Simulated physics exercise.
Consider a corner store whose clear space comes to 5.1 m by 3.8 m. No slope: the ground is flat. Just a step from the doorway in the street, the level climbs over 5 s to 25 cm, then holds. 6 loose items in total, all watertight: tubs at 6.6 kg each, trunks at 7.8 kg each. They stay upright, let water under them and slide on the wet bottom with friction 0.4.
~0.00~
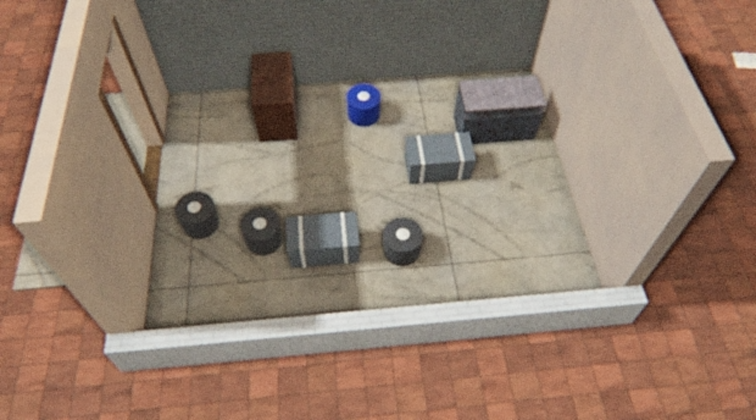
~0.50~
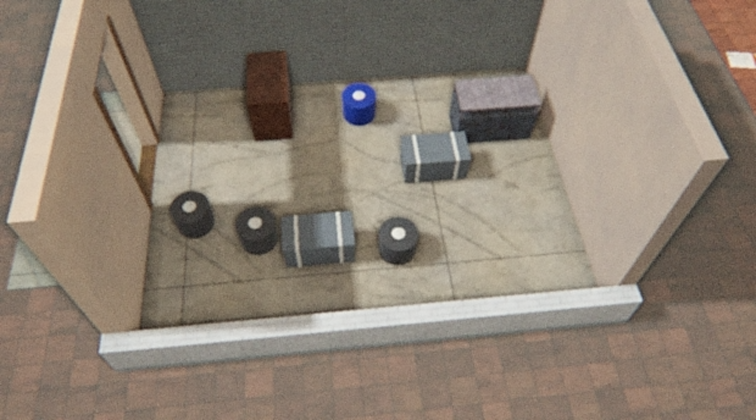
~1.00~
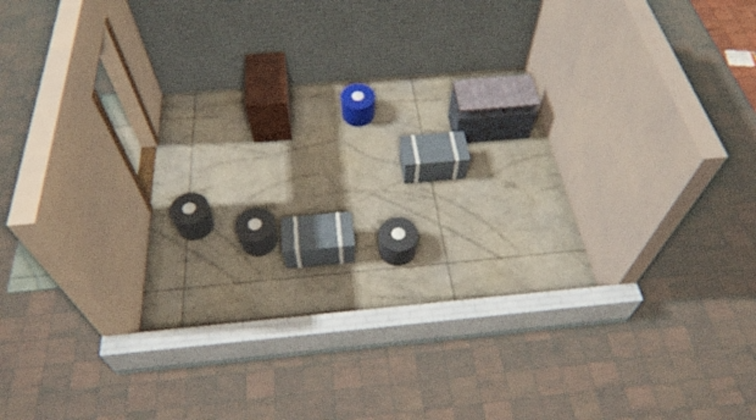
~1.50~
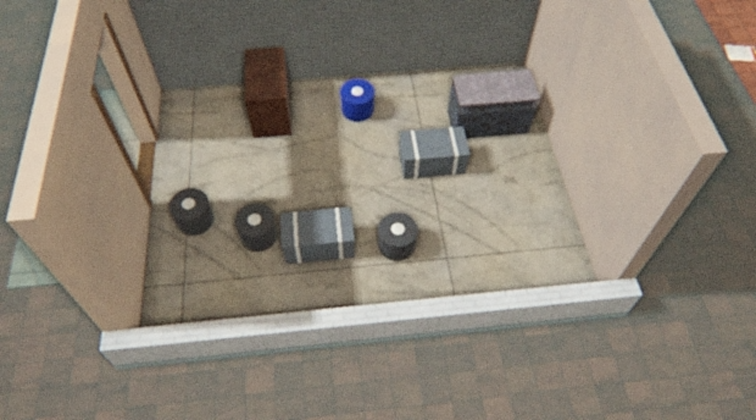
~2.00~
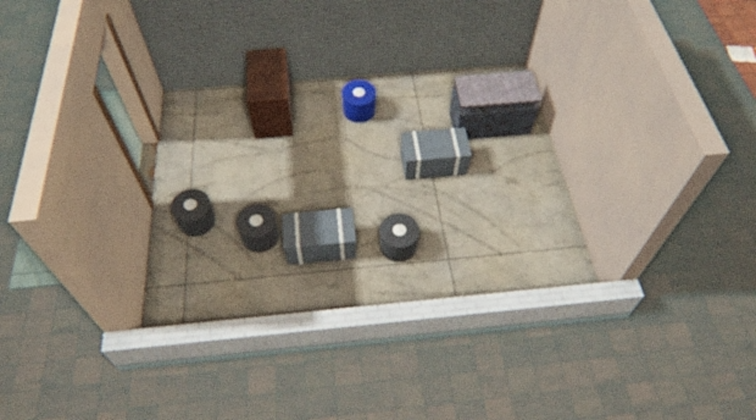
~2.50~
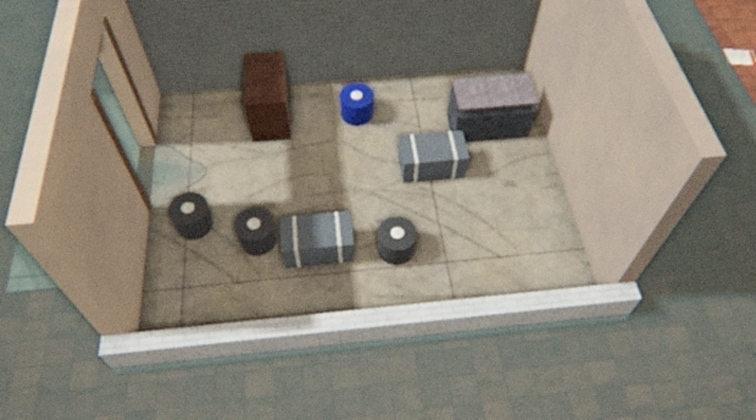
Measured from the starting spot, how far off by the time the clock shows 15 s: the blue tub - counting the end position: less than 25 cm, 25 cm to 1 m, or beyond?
Looks like it will shift a fair bit.
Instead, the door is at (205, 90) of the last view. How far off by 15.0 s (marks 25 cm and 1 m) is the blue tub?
That would leave the blue tub a little displaced.
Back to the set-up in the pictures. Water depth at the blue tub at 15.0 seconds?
Depth: About 10 cm.
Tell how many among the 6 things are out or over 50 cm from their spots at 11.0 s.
Answer: 3.
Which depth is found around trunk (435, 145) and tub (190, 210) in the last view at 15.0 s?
Close to 15 and 9 centimetres.
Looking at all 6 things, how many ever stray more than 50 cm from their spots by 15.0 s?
That makes 5.
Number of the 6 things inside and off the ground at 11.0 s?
3 of them.
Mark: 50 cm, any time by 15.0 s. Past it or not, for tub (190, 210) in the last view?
The answer here is not bigger.
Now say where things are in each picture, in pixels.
The first picture shows the blue tub at (364, 96), on the bottom; 0.0 m2 under water; 0 of 6 have shifted.
The second picture shows the blue tub at (359, 96) rests on the ground; 0.0 m2 under water; 0 of 6 have shifted.
The third picture shows the blue tub at (358, 96) rests on the ground; water covers 0.0 m2; 0 of 6 have shifted.
The fourth picture shows the blue tub at (357, 92), on the bottom; 0.0 m2 under water; 0 of 6 have shifted.
The fifth picture shows the blue tub at (359, 92), on the bottom; water covers 0.0 m2; 0 of 6 have shifted.
The sixth picture shows the blue tub at (357, 96) rests on the ground; 0.4 m2 under water; 0 of 6 have shifted.
After 3.5 s the blue tub is near (357, 96), 0.0 m from its start, aground; 0 afloat.
After 6.8 s the blue tub is near (357, 96), 0.0 m from its start, aground; 1 afloat.
After 11.0 s the blue tub is near (340, 81), 0.3 m from its start, afloat; 3 afloat.
After 15.0 s the blue tub is near (326, 81), 0.4 m from its start, afloat; 6 afloat.
